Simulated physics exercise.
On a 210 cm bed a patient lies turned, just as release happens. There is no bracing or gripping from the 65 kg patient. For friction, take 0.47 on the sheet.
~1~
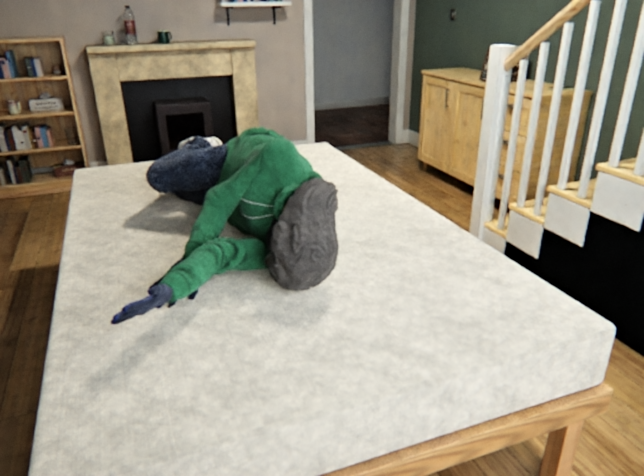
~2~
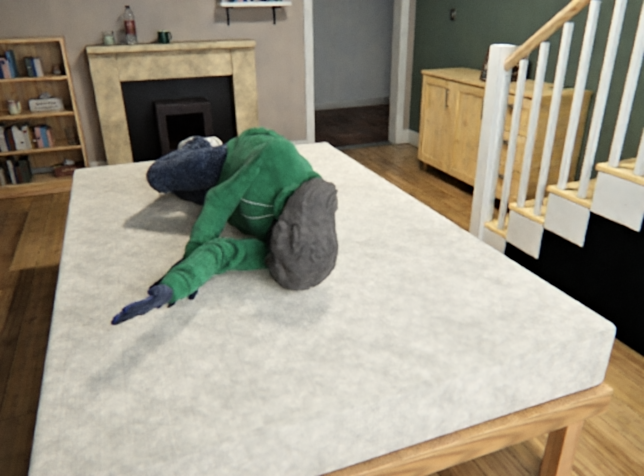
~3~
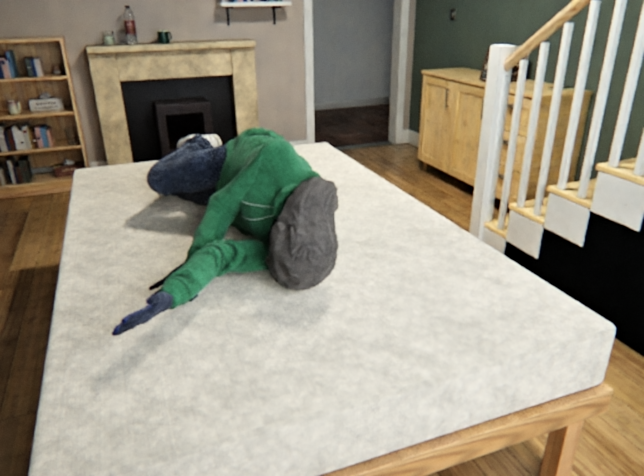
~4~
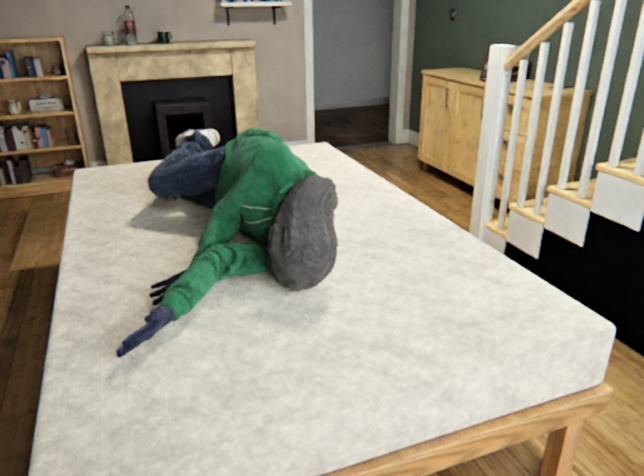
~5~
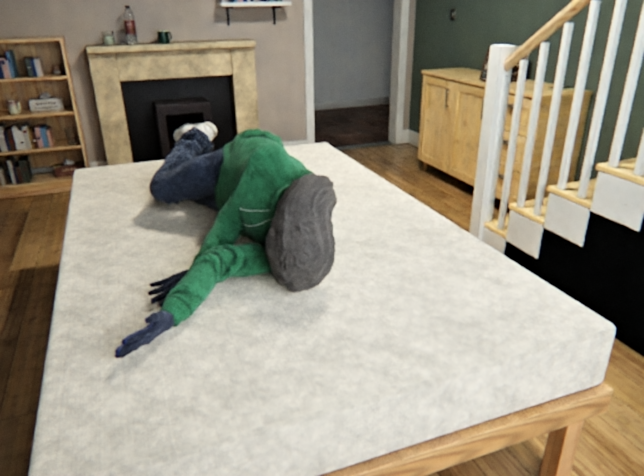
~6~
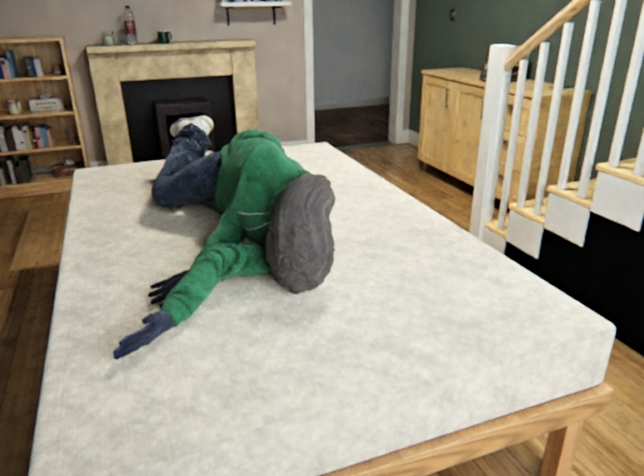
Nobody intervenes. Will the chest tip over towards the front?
Yes.
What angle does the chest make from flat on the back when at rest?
The chest finishes turned some 150° from lying flat on its back.
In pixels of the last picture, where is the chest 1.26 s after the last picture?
Close to pixel (262, 219) in the final frame.
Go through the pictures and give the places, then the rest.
In the first picture, chest (289, 202); shoulders at 95°.
In the second picture, chest (289, 202); shoulders at 95°.
In the third picture, chest (289, 202); shoulders at 95°.
In the fourth picture, chest (289, 204); shoulders at 100°.
In the fifth picture, chest (288, 205); shoulders at 105°.
In the sixth picture, chest (287, 206); shoulders at 105°.
Then, 0.26 s after the last picture the chest is turned 125° from lying flat on the back, near (276, 212) in the last picture's view.
Then, 0.66 s after the last picture the chest is turned 140° from lying flat on the back, near (265, 218) in the last picture's view.
Then, 1.26 s after the last picture the chest is turned 145° from lying flat on the back, near (262, 219) in the last picture's view.
When all is still, chest rolls forwards.
